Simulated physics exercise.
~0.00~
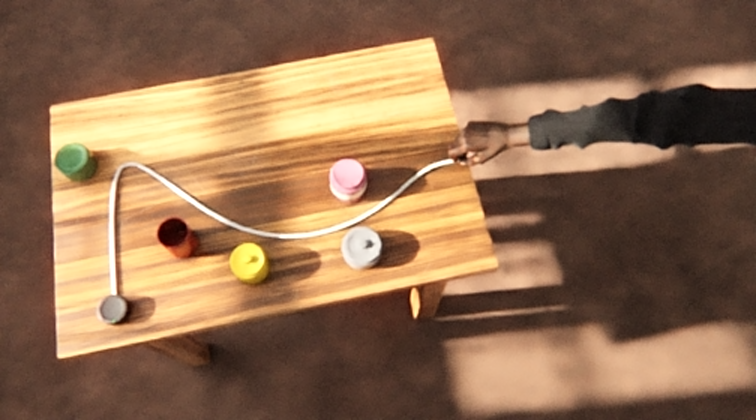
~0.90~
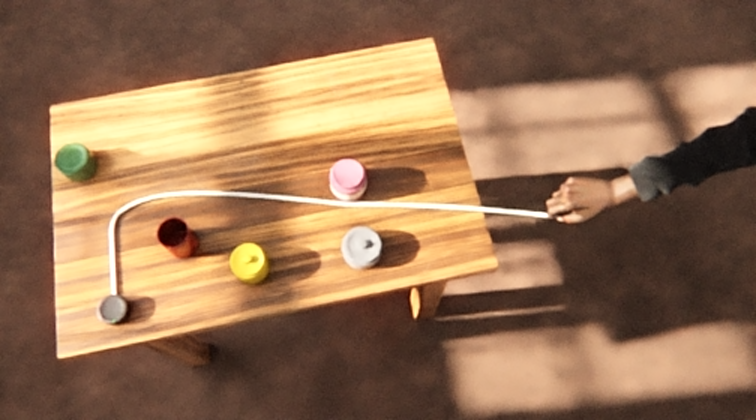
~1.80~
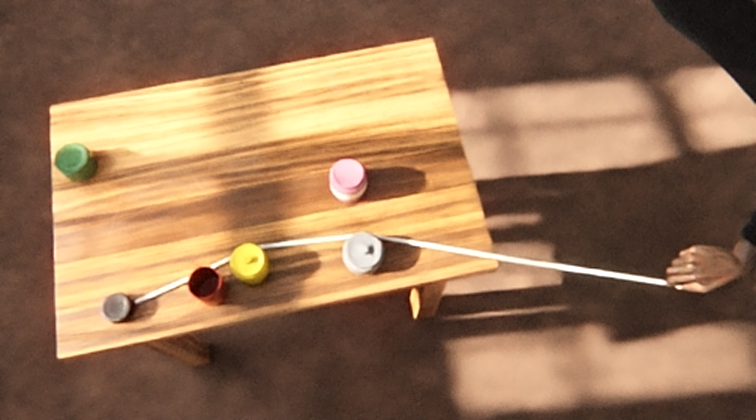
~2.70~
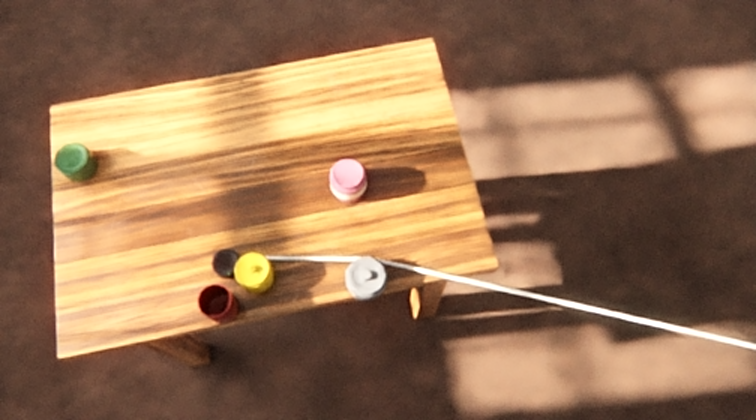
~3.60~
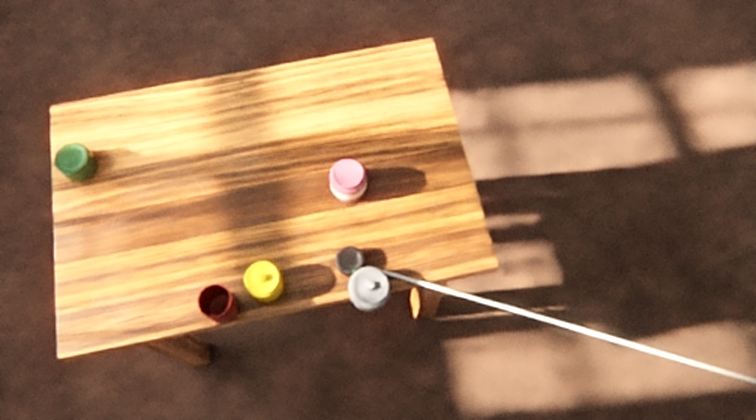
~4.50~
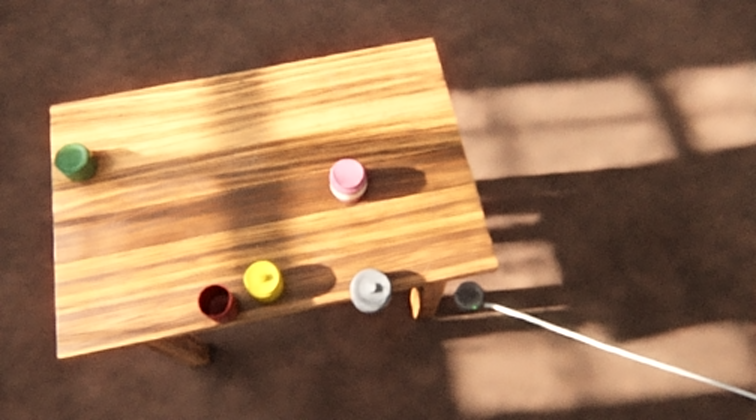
A hand pulling a white cable rightward off a wooden table, dragging a black pad past shifted pots and over the edge.
